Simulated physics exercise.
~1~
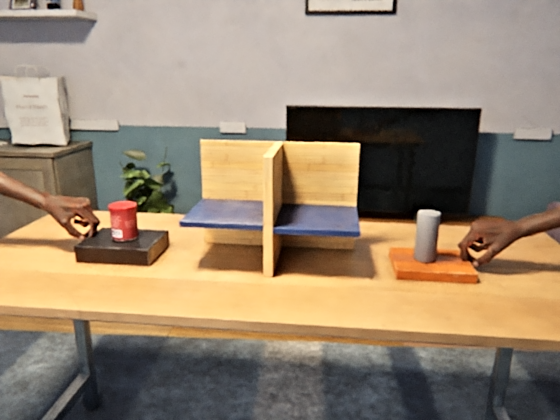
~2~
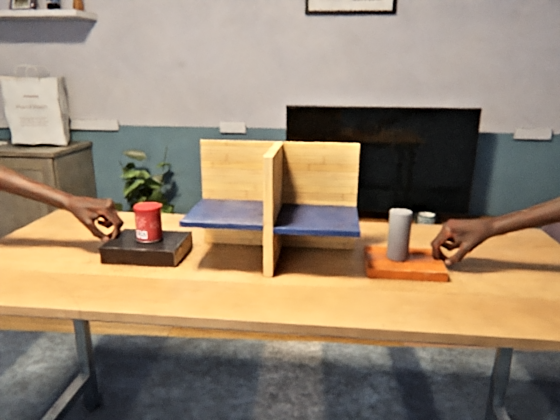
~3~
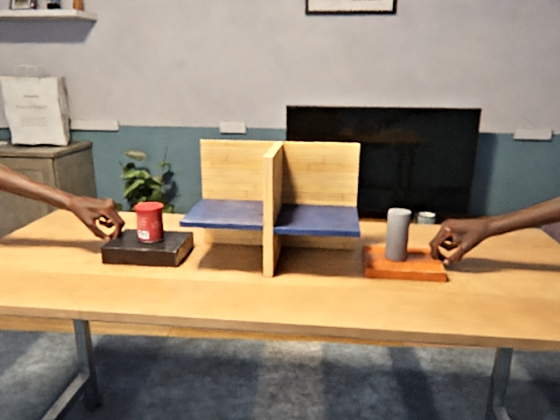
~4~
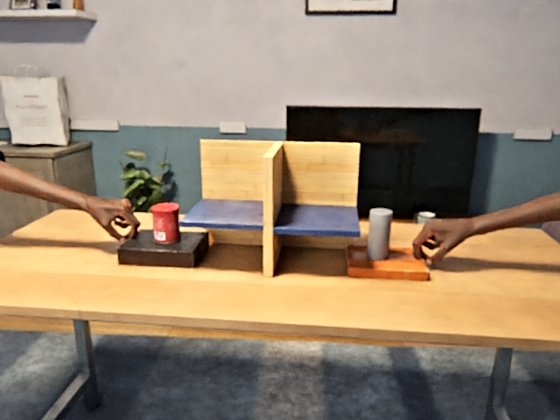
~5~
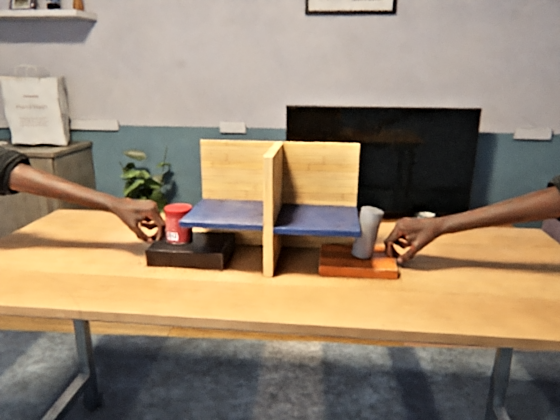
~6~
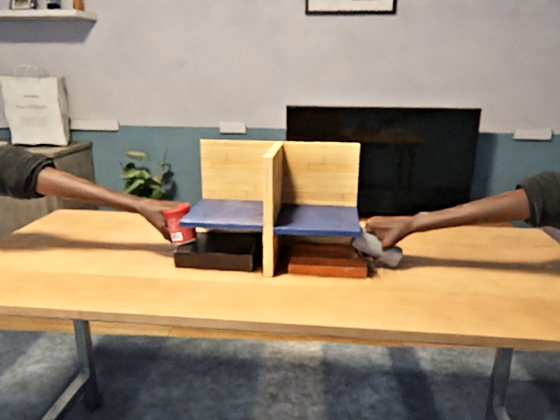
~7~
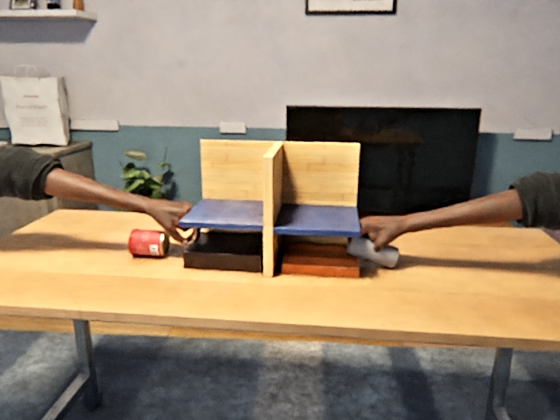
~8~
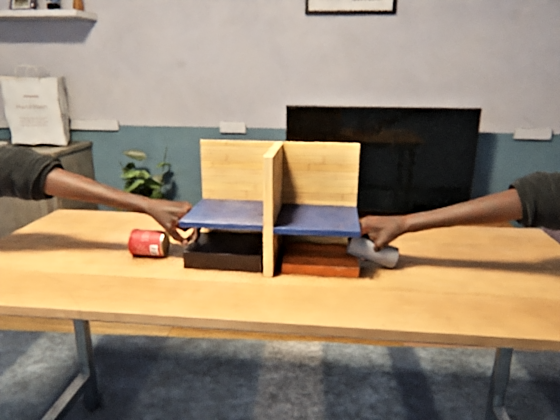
A wooden shelf with two blue ledges split by an upright panel stands on a long wooden table, seen from the front in a room with a dark screen behind. On the left, a hand pushes a black tray carrying a red tin; on the right, another pushes an orange box carrying a grey candle. Both bases slide inward until the tin and candle meet the ledges. The candle leans and topples onto its side, while the tin tilts, then falls to the table. The bases end up under the ledges, with the tin lying at left and the candle at right.
